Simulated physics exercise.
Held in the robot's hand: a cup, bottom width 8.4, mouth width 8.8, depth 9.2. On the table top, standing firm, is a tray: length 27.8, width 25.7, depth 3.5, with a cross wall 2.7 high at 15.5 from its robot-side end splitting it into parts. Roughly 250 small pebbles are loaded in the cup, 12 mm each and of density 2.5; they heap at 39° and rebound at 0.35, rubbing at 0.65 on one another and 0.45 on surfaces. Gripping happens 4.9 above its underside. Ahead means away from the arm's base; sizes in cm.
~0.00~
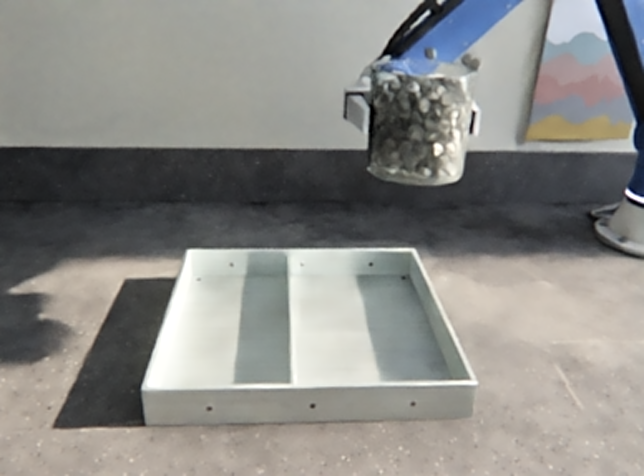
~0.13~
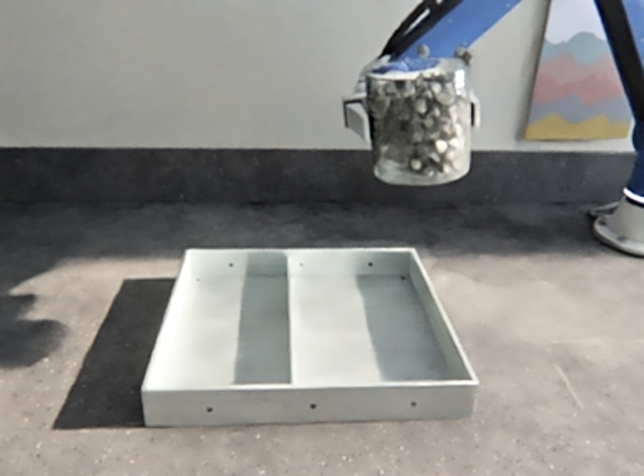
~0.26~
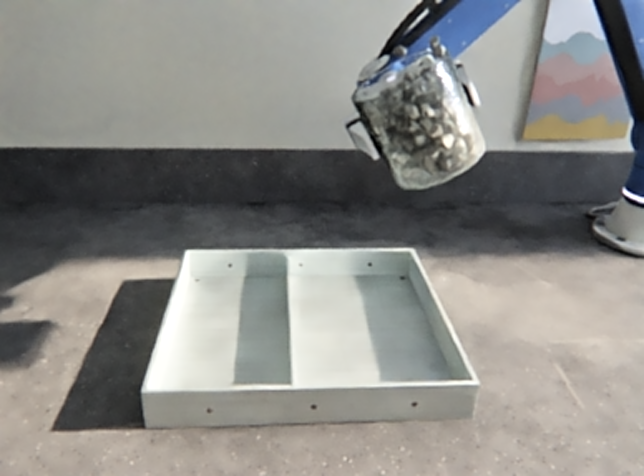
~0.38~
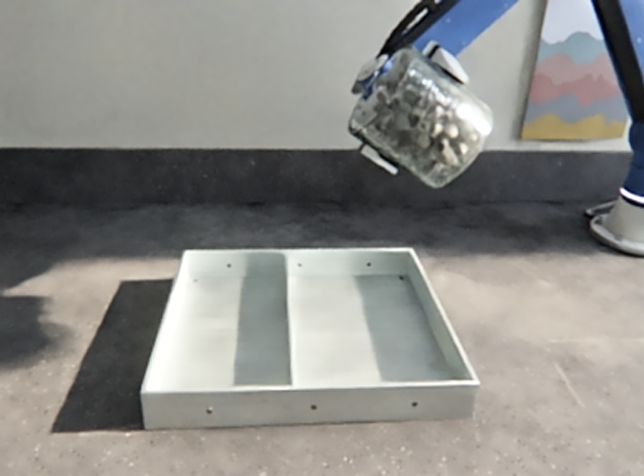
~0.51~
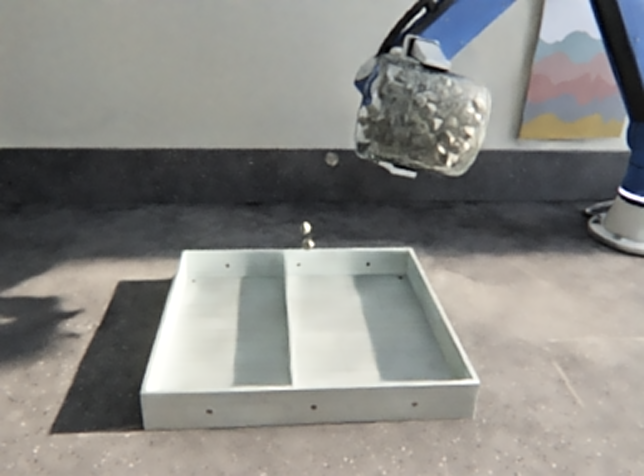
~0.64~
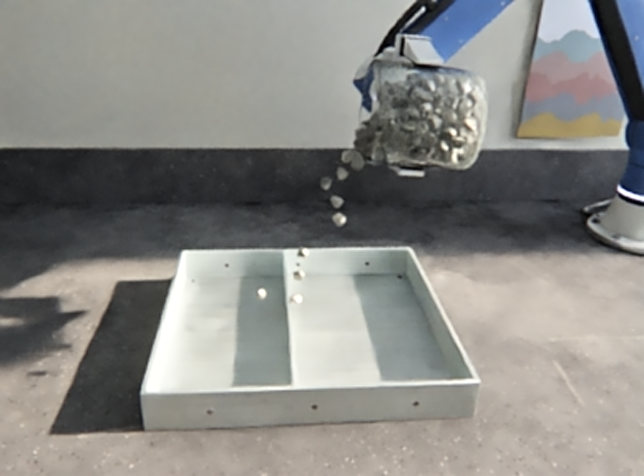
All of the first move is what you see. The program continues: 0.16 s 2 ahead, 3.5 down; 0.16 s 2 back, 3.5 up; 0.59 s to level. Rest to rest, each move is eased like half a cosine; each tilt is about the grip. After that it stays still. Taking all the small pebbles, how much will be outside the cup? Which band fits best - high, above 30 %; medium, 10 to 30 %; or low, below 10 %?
Medium, 10 to 30 %.
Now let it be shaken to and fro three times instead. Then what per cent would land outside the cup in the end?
I'd expect close to 20 per cent then.
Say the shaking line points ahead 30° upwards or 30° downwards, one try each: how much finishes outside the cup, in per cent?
Roughly 40 per cent, then 25 per cent.
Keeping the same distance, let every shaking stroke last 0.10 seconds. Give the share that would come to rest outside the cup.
Estimate: Near 20 per cent.
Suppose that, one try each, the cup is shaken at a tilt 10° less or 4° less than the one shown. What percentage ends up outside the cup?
About 10 and 15 %.
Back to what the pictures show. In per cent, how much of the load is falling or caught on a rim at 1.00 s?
Reading at that time: Some 3 per cent.
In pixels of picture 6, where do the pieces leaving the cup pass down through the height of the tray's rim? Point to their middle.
Estimated centre near (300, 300) in pixels.
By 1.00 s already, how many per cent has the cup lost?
15 %.
After 1.00 s, tilted 85° forward, highest piece 27 above the table; 214 in the cup, 18 in the robot-side part, 13 in the far-side part, 7 in flight or on a rim.
After 1.37 s, tilted 19° forward, highest piece 27 above the table; 209 in the cup, 27 in the robot-side part, 15 in the far-side part, 1 in flight or on a rim.
After 1.75 s, level, highest piece 28 above the table; 209 in the cup, 27 in the robot-side part, 16 in the far-side part.
After 2.80 s, level, highest piece 28 above the table; 209 in the cup, 27 in the robot-side part, 16 in the far-side part.
At rest, 209 in the cup, 27 in the robot-side part, 16 in the far-side part. That is 17 % outside the cup.
